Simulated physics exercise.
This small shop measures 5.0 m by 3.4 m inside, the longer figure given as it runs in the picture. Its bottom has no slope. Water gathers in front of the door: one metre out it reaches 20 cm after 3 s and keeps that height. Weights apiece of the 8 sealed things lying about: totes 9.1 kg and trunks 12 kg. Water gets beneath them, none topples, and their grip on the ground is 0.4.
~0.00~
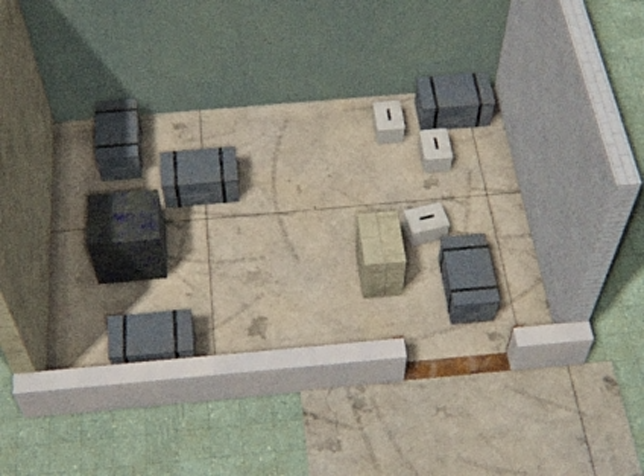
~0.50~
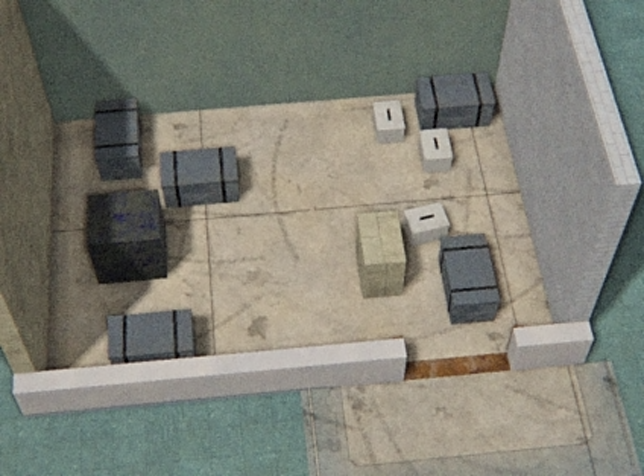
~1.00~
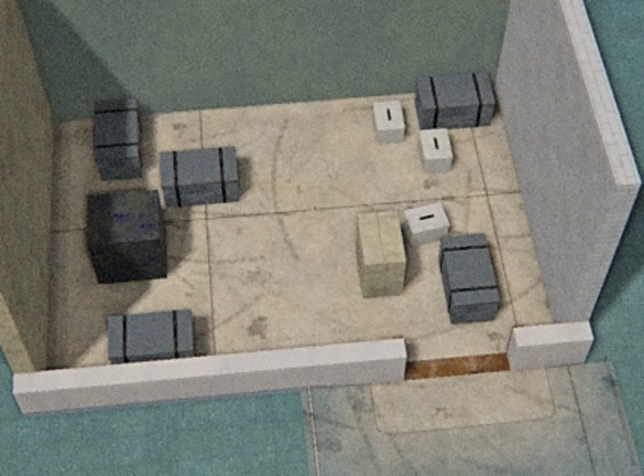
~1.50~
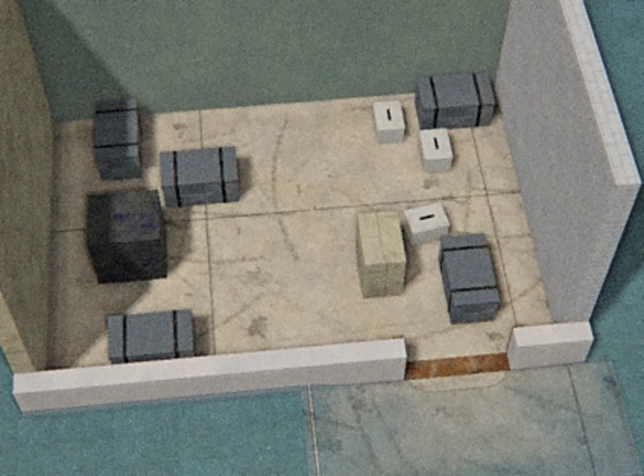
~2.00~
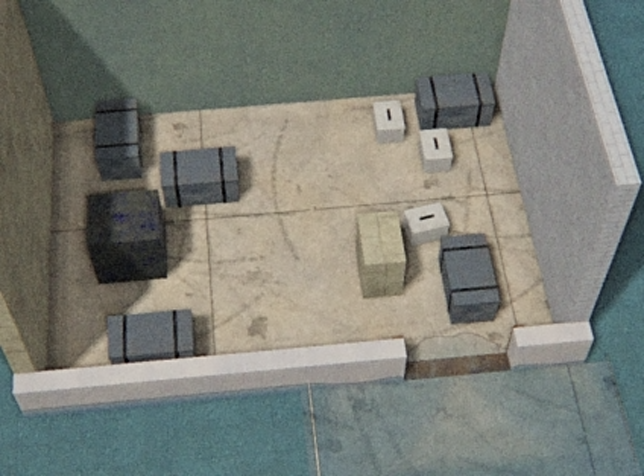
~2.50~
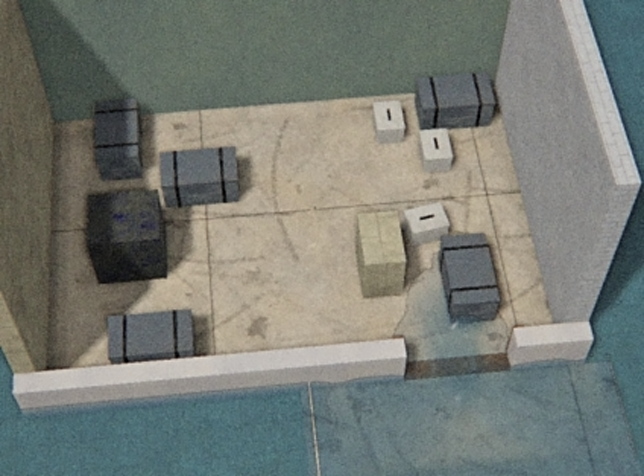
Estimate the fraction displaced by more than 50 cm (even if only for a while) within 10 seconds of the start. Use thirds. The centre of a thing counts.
That comes to two thirds or more.
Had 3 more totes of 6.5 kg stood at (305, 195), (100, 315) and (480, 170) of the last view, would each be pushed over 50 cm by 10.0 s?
In that order: Short of it, short of it, over.
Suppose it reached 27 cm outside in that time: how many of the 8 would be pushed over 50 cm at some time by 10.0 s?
In that case 7 of them.
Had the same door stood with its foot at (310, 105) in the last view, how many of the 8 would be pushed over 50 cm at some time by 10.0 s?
Then 2.
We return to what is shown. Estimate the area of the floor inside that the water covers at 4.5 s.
Some 7.5 m2.
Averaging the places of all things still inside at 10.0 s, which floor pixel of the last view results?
Near (181, 195).
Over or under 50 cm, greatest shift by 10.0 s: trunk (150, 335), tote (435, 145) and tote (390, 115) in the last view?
In that order: Less, past it, more.
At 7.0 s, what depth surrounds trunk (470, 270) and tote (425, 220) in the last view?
Roughly 13 and 8 cm.
After 3.5 s 0 of 8 are over 50 cm from their spots; 0 afloat.
After 4.5 s 2 of 8 are over 50 cm from their spots; 1 afloat.
After 7.0 s 4 of 8 are over 50 cm from their spots; 5 afloat.
After 10.0 s 7 of 8 are over 50 cm from their spots, and 7 have been at some point; 6 afloat.
